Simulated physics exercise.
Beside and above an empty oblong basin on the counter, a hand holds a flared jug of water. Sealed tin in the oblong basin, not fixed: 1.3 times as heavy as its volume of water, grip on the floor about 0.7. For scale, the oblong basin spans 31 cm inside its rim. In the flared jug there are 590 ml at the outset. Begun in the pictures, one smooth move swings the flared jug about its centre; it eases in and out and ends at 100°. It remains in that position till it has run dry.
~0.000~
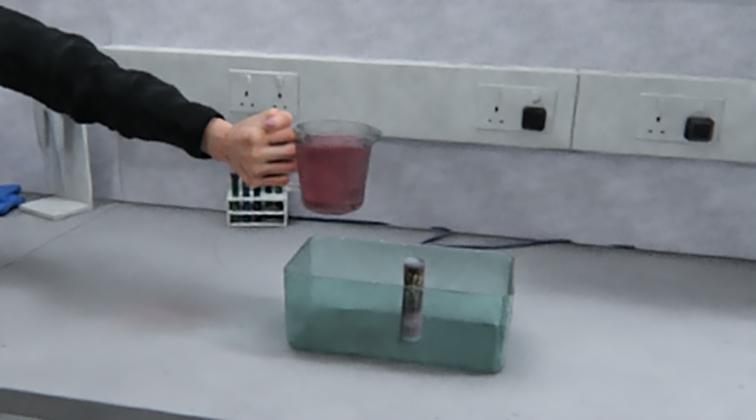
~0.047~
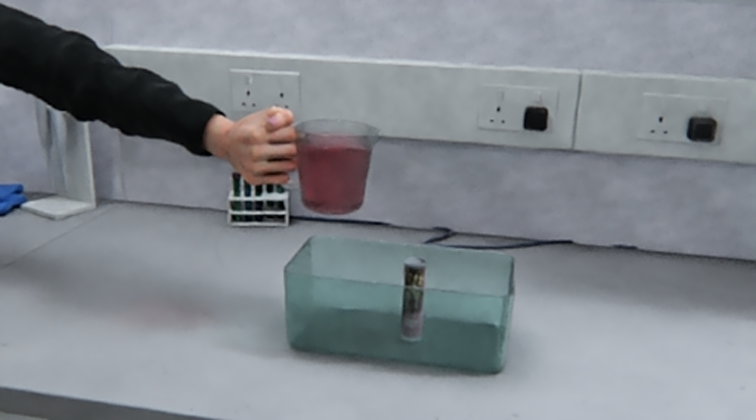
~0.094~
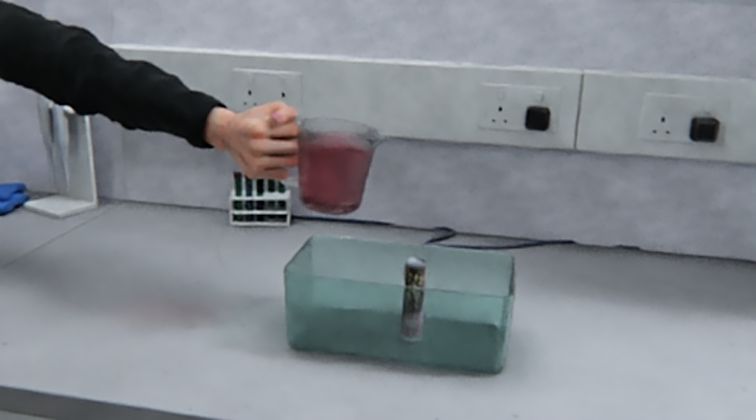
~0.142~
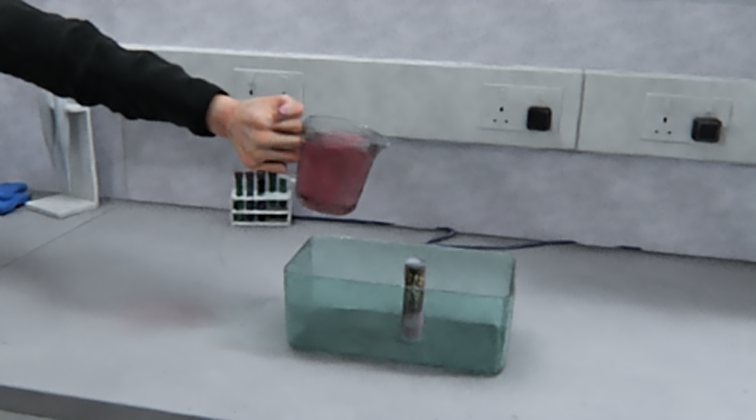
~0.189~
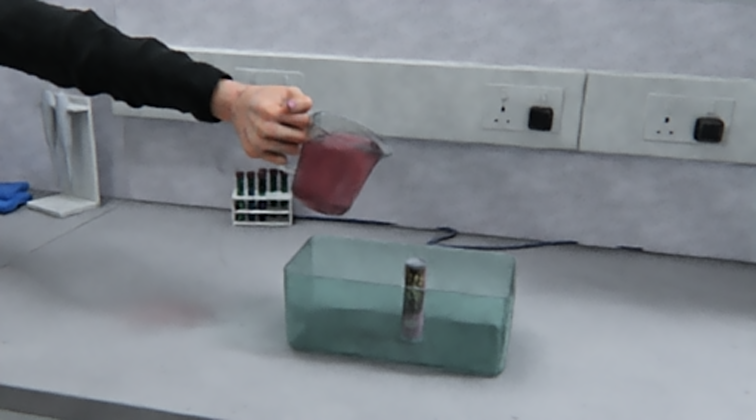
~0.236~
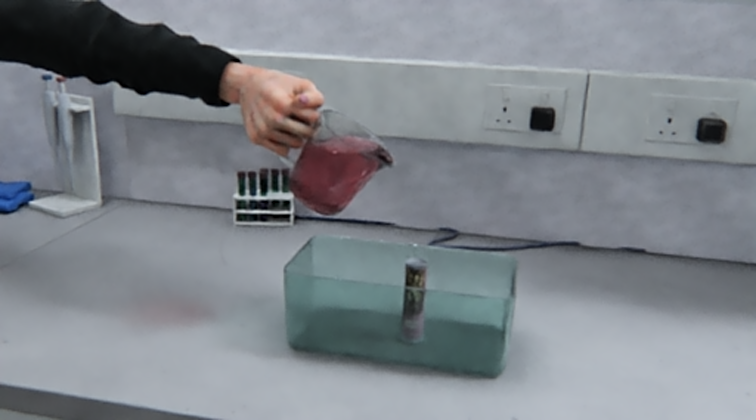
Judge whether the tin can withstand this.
It tumbles over.
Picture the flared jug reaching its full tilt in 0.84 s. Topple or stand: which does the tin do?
In that case the tin overturns.
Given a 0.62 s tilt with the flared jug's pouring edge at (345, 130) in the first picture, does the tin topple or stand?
Then it stays on its base.
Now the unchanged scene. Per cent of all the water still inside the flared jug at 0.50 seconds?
Roughly 52 percent.
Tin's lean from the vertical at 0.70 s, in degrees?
Near 5 degrees.
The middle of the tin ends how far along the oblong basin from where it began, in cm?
The tin's middle ends up about 7.0 cm along the basin.
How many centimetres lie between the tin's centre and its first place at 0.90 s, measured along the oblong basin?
Near 6 cm of travel.
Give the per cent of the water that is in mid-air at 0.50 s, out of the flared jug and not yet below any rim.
Near 28 per cent of it all.
After 0.50 s the tilt is 91° and 53 per cent is still to pour; the tin stands where it began.
After 0.70 s the tilt is 100° and 13 per cent is still to pour; the tin stands where it began.
After 0.90 s the tilt is 100° and 2 per cent is still to pour; the tin leans 57°.
After 1.12 s the tilt is 100° and 0 per cent is still to pour; the tin lies on its side.
In the end the tin lies on its side.
